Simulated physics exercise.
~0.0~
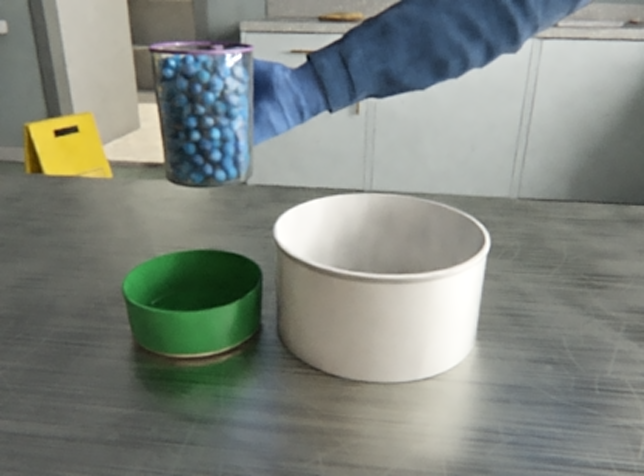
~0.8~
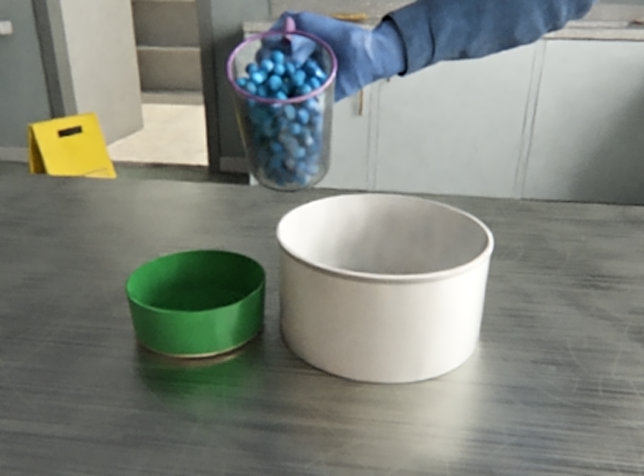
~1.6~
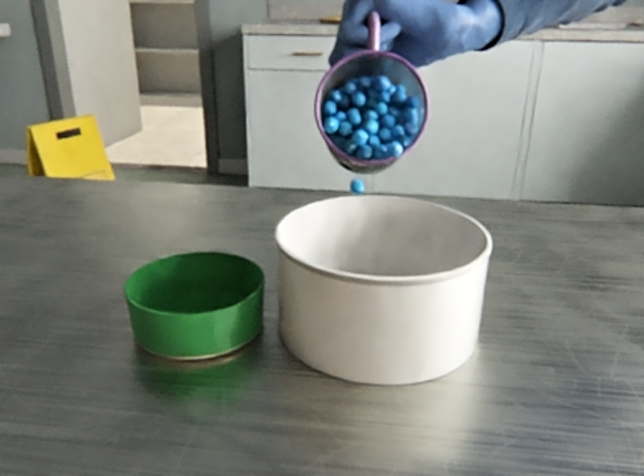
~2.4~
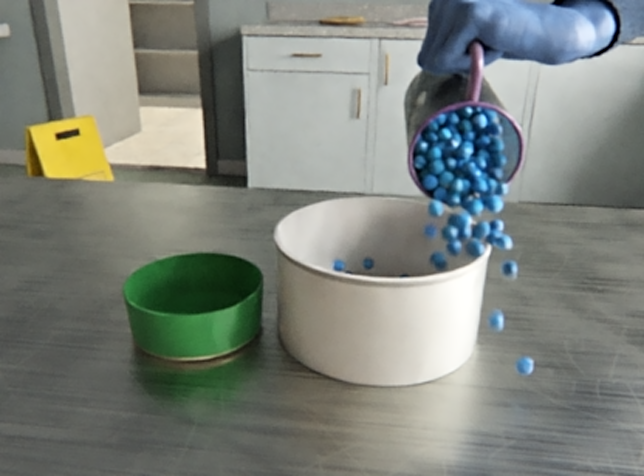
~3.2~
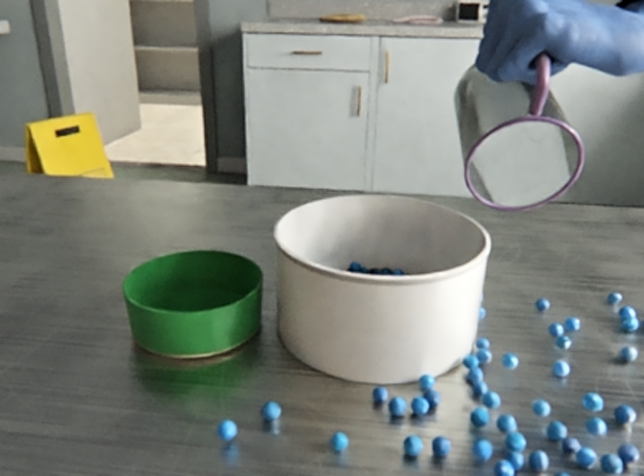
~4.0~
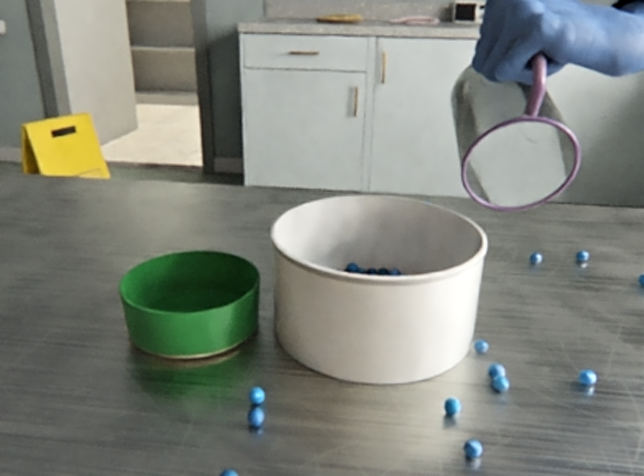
Blue balls pour from a hand-held cup into a white pot, many scattering across the table.
